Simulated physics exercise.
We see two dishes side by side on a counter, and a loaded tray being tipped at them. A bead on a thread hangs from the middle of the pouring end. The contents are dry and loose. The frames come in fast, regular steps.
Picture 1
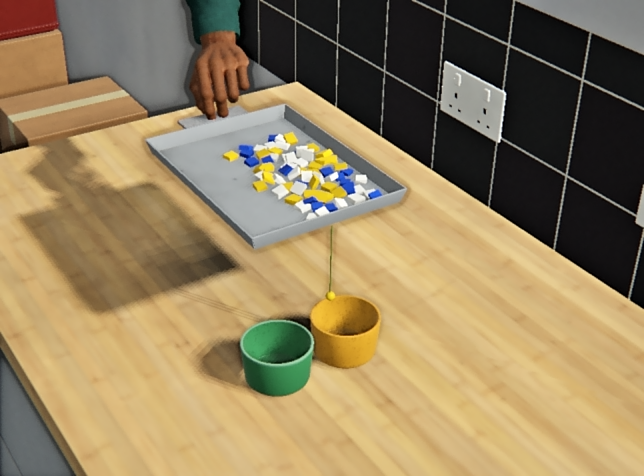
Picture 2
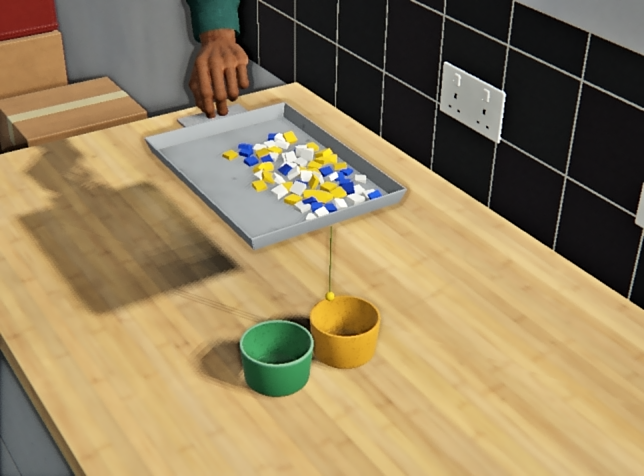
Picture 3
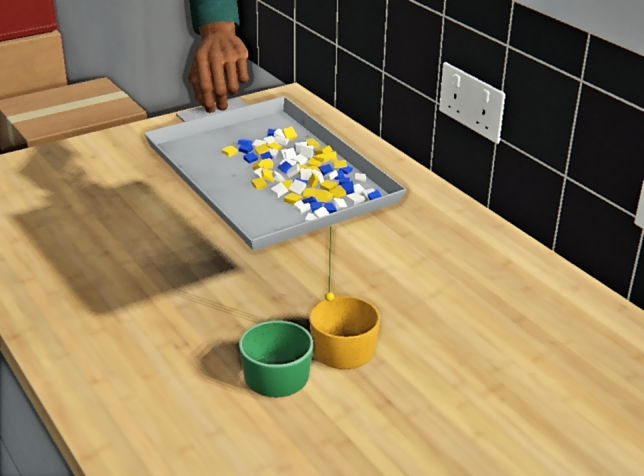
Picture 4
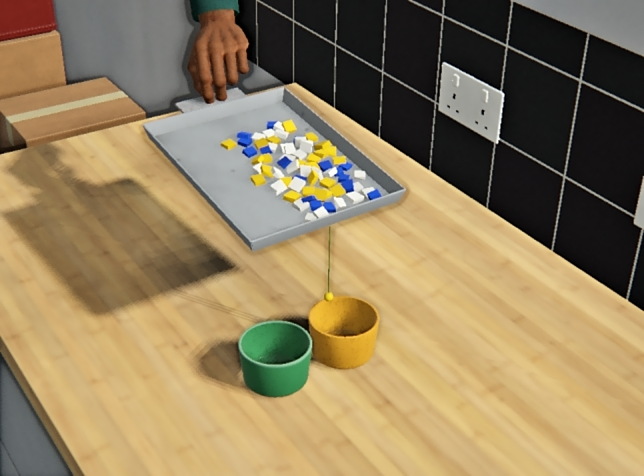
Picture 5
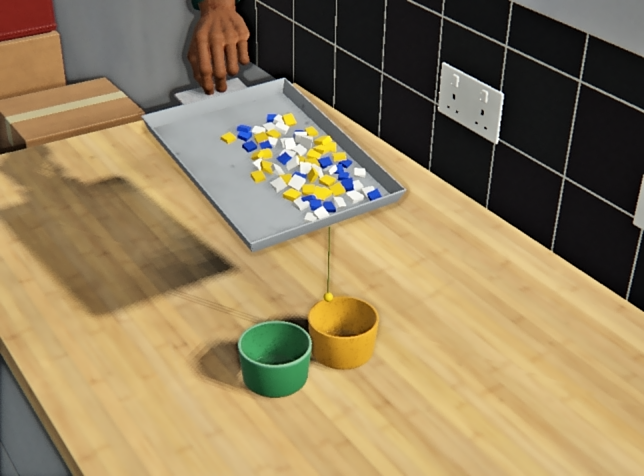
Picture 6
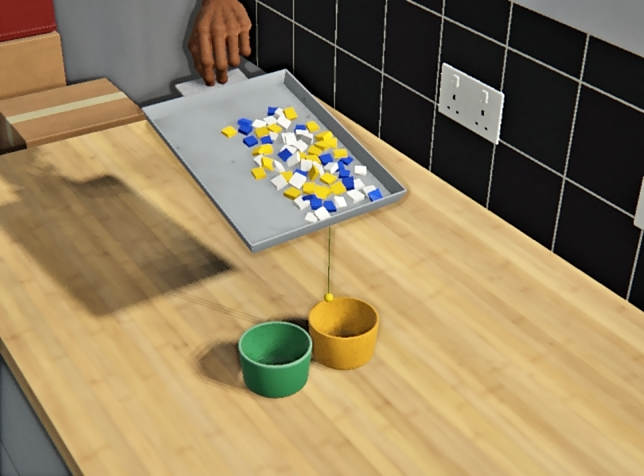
A hand slowly tilts a grey tray of colourful tiles above two small dishes.
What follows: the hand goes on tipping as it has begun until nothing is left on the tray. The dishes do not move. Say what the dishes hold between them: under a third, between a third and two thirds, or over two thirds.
Caught overall: From one third to two thirds.
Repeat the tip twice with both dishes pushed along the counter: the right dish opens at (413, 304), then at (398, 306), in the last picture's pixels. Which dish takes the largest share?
First the left one, then left.
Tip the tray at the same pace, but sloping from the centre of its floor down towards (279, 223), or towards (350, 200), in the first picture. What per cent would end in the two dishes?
In turn 80 and 10 in a hundred.
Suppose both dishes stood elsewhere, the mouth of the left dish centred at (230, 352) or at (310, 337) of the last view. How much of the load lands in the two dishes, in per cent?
Roughly 30 per cent, and 60 per cent.
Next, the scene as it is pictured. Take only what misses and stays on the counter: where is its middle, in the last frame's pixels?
Close to (420, 387).
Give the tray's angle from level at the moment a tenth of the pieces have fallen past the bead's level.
At about 85°.
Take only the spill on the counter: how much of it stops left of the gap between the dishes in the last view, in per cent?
About 10 per cent.
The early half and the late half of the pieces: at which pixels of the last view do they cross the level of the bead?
Around (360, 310) and then (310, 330).
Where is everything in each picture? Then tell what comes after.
Corners of the pouring end (255, 234) and (400, 188), level; middle of the load (300, 172), mosaic tiles; left dish (296, 376); right dish (364, 348); bead on its thread (330, 296), in the first frame.
Corners of the pouring end (254, 235) and (400, 188), level; middle of the load (300, 171), in the second frame.
Corners of the pouring end (254, 236) and (400, 189), tipped barely, lowest at the left corner; middle of the load (300, 169), in the third frame.
Corners of the pouring end (253, 237) and (399, 188), tipped a little, lowest at the left corner; middle of the load (299, 165), in the fourth frame.
Corners of the pouring end (253, 239) and (399, 188), tipped a little, lowest at the left corner; middle of the load (299, 161), in the fifth frame.
Corners of the pouring end (254, 241) and (400, 189), tipped a little, lowest at the left corner; middle of the load (300, 157); left dish (294, 377); right dish (363, 349), in the sixth frame.
Just after the last frame, tray tipped steeply; every one on the tray.
A moment on, tray tipped right over; roughly half on the tray; about a tenth in the left dish; about a tenth in the right dish; about a tenth outside both; roughly a quarter in the air.
Further on, tray tipped past a quarter turn; roughly a third in the left dish; roughly a quarter in the right dish; roughly half outside both.
When it is over, tray tipped past a quarter turn; roughly a third in the left dish; roughly a quarter in the right dish; roughly half outside both.
